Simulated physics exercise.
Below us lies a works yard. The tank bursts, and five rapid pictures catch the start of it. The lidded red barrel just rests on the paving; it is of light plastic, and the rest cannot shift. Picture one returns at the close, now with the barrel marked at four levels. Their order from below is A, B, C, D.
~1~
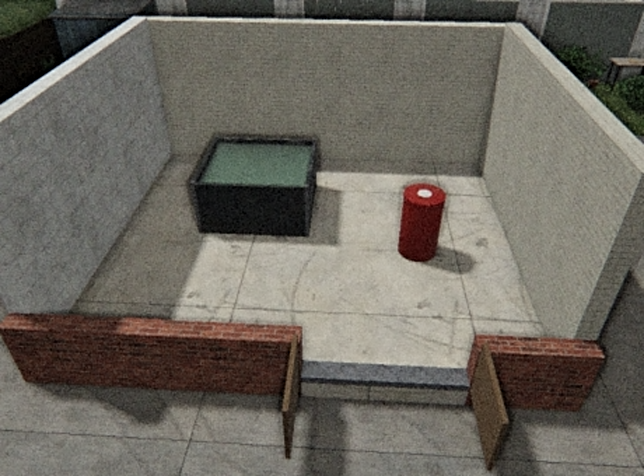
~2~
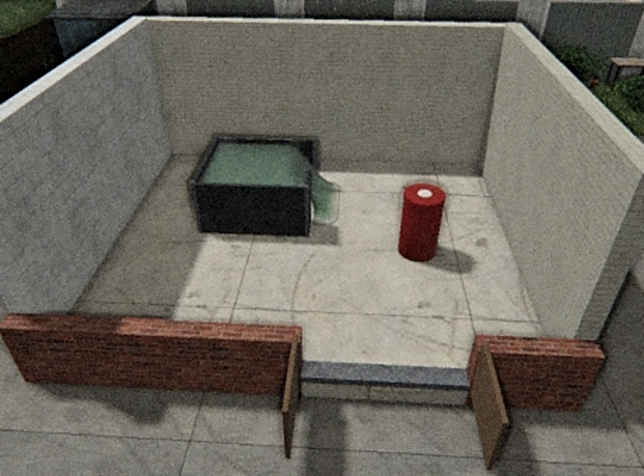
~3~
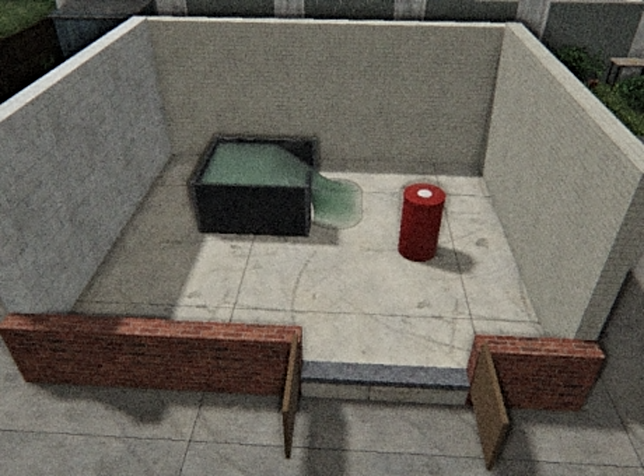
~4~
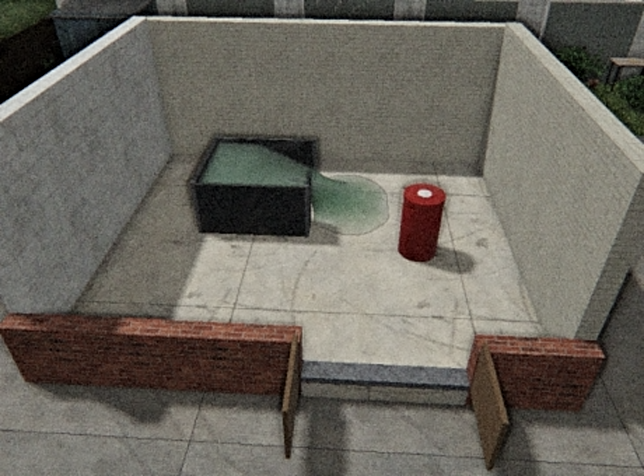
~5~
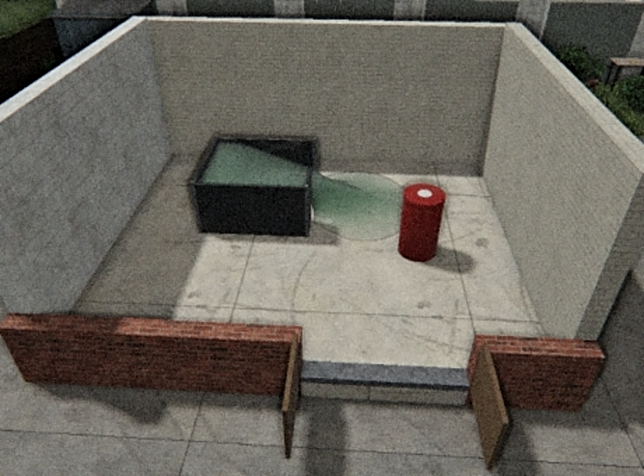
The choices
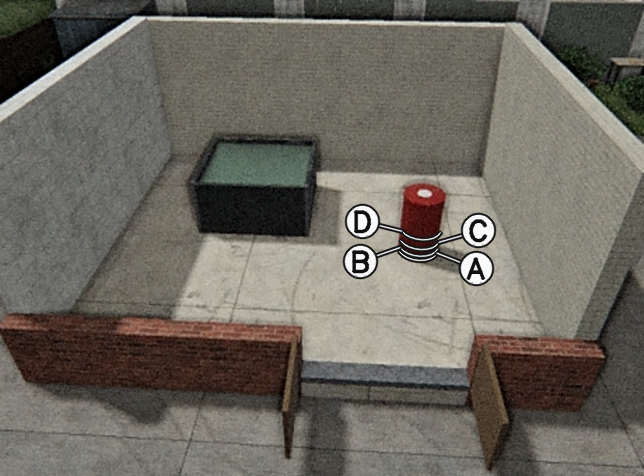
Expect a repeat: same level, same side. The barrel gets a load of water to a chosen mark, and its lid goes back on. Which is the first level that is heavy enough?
Choose C.
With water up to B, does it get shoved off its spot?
Yes, it does.
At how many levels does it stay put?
Two of the four.
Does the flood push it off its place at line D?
No.
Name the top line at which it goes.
Line B.
In white, A at (419, 260); B at (420, 256); C at (420, 249); D at (422, 239); from the bottom up A, B, C, D.
With A, it is washed out through the gate.
With B, it is pushed about its own width away.
With C, it does not move.
With D, it does not move.
